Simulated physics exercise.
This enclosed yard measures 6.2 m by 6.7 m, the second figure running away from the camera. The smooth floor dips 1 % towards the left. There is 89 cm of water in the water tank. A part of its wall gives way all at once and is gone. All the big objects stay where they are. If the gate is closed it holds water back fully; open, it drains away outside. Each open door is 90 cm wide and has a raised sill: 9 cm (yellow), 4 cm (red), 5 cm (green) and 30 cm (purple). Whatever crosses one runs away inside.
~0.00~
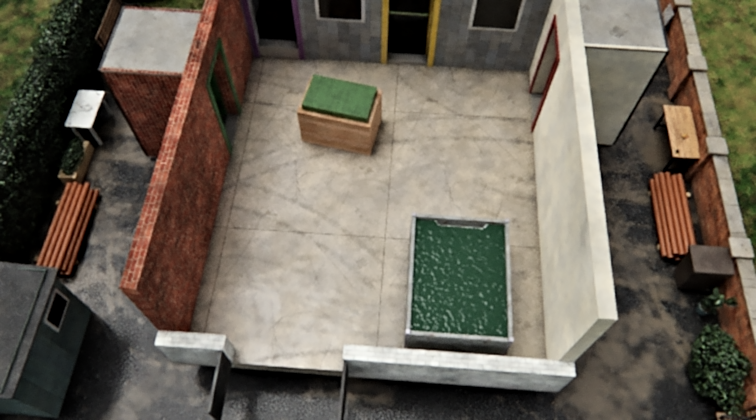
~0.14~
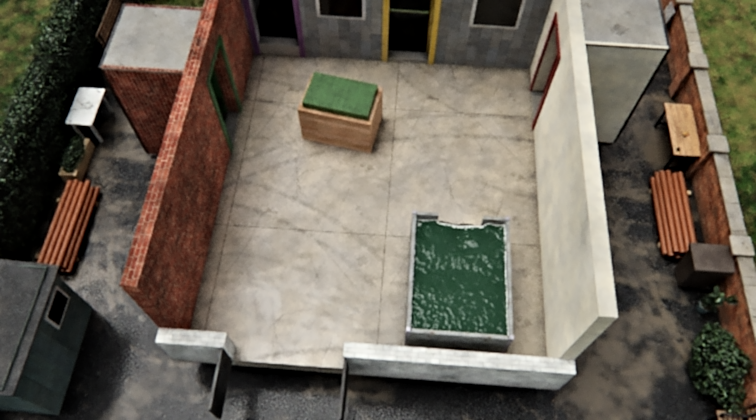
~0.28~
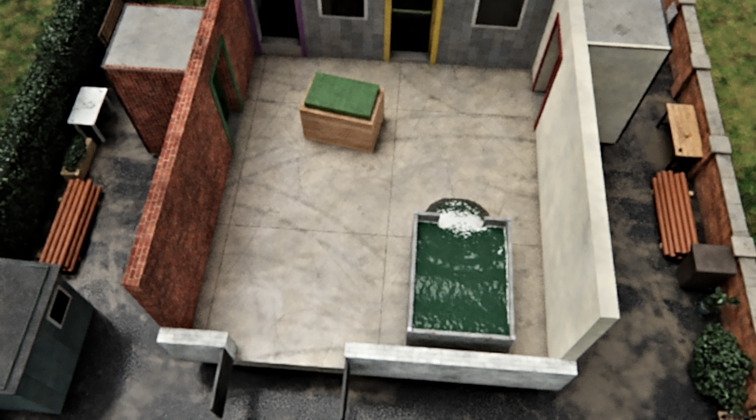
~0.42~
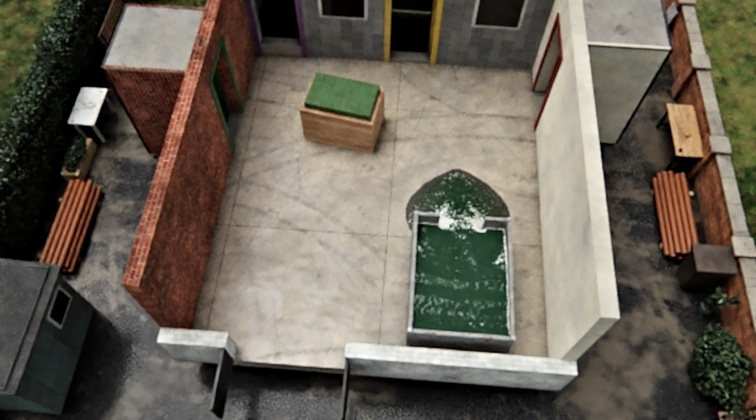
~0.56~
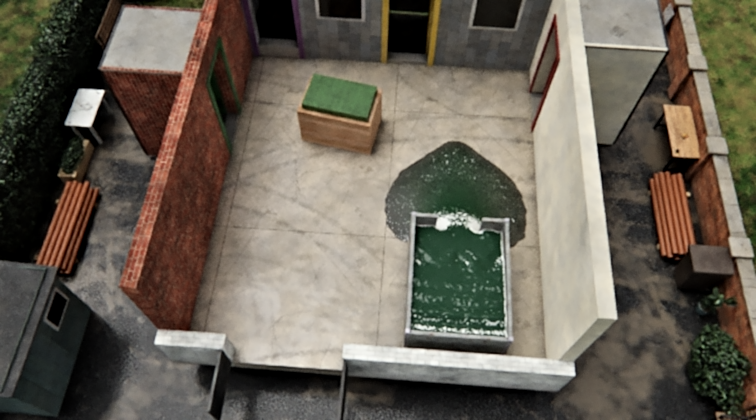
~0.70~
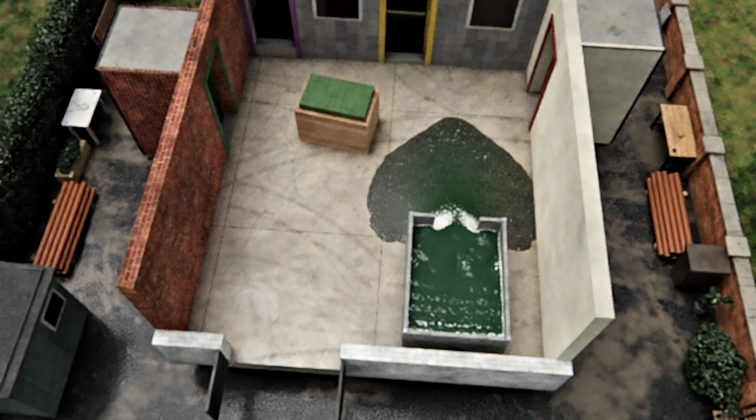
We see a walled yard from above, with a wooden block topped in green and a tank of green water. Part of the tank's far wall gives way, and water pours through the gap, spreading across the pale floor.
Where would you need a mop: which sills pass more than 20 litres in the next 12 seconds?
The water let in: At the yellow door it goes over the limit; at the red door it exceeds the limit; at the green door it exceeds the limit; at the purple door it keeps below the limit.
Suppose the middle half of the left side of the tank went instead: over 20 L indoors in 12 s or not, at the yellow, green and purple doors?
Then: Yellow below, green above, purple under.
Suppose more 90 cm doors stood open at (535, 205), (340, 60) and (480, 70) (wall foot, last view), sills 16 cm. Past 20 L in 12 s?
In that order: Below, not over, over.
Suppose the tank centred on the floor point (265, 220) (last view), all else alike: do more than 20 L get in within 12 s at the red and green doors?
Against that limit: Red past it, green over.
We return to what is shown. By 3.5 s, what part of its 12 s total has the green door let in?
About 10 per cent.
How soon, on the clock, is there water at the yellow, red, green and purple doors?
Yellow 1.3 s, red 1.1 s, green 2.4 s, purple 2.4 s.
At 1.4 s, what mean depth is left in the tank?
About 58 cm.
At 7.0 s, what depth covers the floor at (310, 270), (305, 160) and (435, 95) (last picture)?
About 0, 6 and 11 cm.
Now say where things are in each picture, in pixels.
The first frame shows the water tank at (459, 276) is whole and still, 89 cm deep.
In the second frame, water pours out on the water tank's far side and has run 0.5 m, to a hidden place; typically 13 cm deep outside, 89 cm at the water tank's back.
In the third frame, water pours out on the water tank's far side and has run 0.9 m, to (446, 202); typically 14 cm deep outside, 89 cm at the water tank's back.
In the fourth frame, the front is at (465, 174), 1.5 m from the gap on the water tank's far side; 2.1 m2 of floor is under water; 86 cm left at the back of the water tank.
In the fifth frame, water pours out on the water tank's far side and has run 2.2 m, to (451, 145); typically 6 cm deep outside, 78 cm at the water tank's back.
In the sixth frame, water pours out on the water tank's far side and has run 2.8 m, to (460, 122); typically 4 cm deep outside, 74 cm at the water tank's back.
After 1.4 s water covers 40 % of the floor and is deepest (48 cm) near (450, 239); yellow door 11 cm at the sill, 0 L in, red door 10 cm at the sill, 0 L in, green door not reached, purple door not reached.
After 2.2 s water covers 45 % of the floor and is deepest (40 cm) near (518, 75); yellow door 28 cm at the sill, 46 L in, red door 10 cm at the sill, 15 L in, green door not reached, purple door not reached.
After 3.5 s water covers 55 % of the floor and is deepest (28 cm) near (450, 239); yellow door 20 cm at the sill, 163 L in, red door 15 cm at the sill, 53 L in, green door 6 cm at the sill, 9 L in, purple door 4 cm at the sill, 0 L in.
After 7.0 s water covers 70 % of the floor and is deepest (18 cm) near (295, 81); yellow door 10 cm at the sill, 212 L in, red door 11 cm at the sill, 173 L in, green door 9 cm at the sill, 34 L in, purple door 17 cm at the sill, 0 L in.
After 12.0 s water covers 95 % of the floor and is deepest (14 cm) near (184, 344); yellow door 6 cm at the sill, 213 L in, red door 4 cm at the sill, 215 L in, green door 8 cm at the sill, 75 L in, purple door 11 cm at the sill, 0 L in.
